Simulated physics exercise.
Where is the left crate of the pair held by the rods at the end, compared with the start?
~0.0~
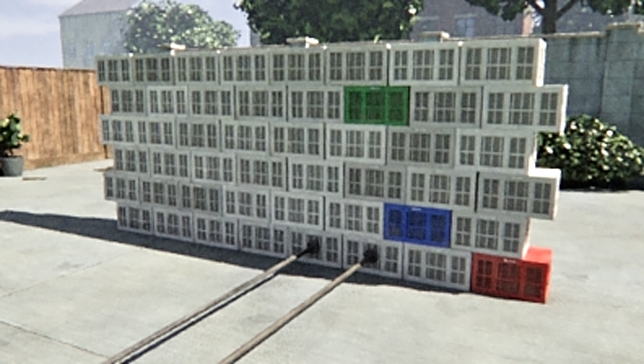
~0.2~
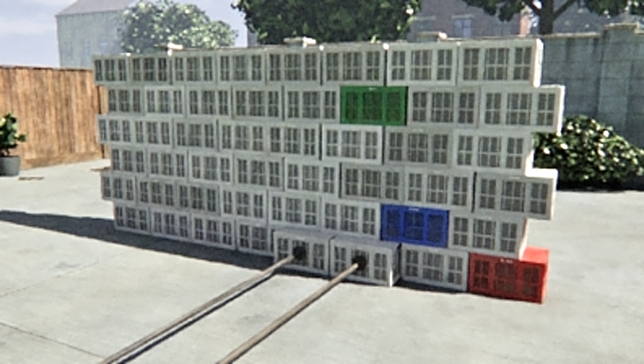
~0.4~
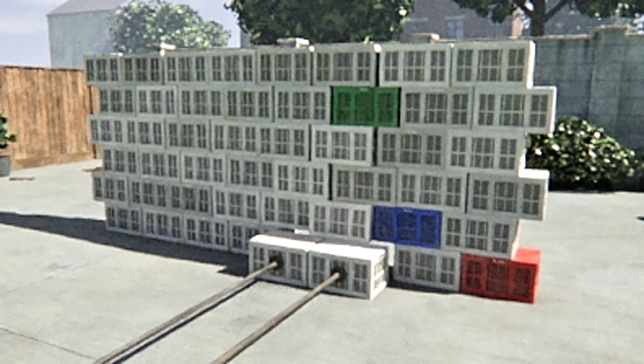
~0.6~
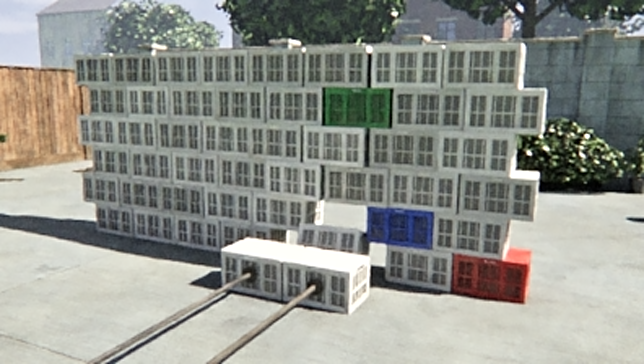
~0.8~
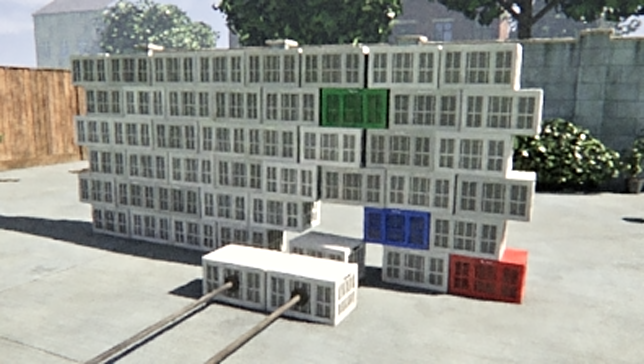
At the start it sits in the bottom row of the wall. By the end it is out on the ground in front of the wall, further left and lower in view.
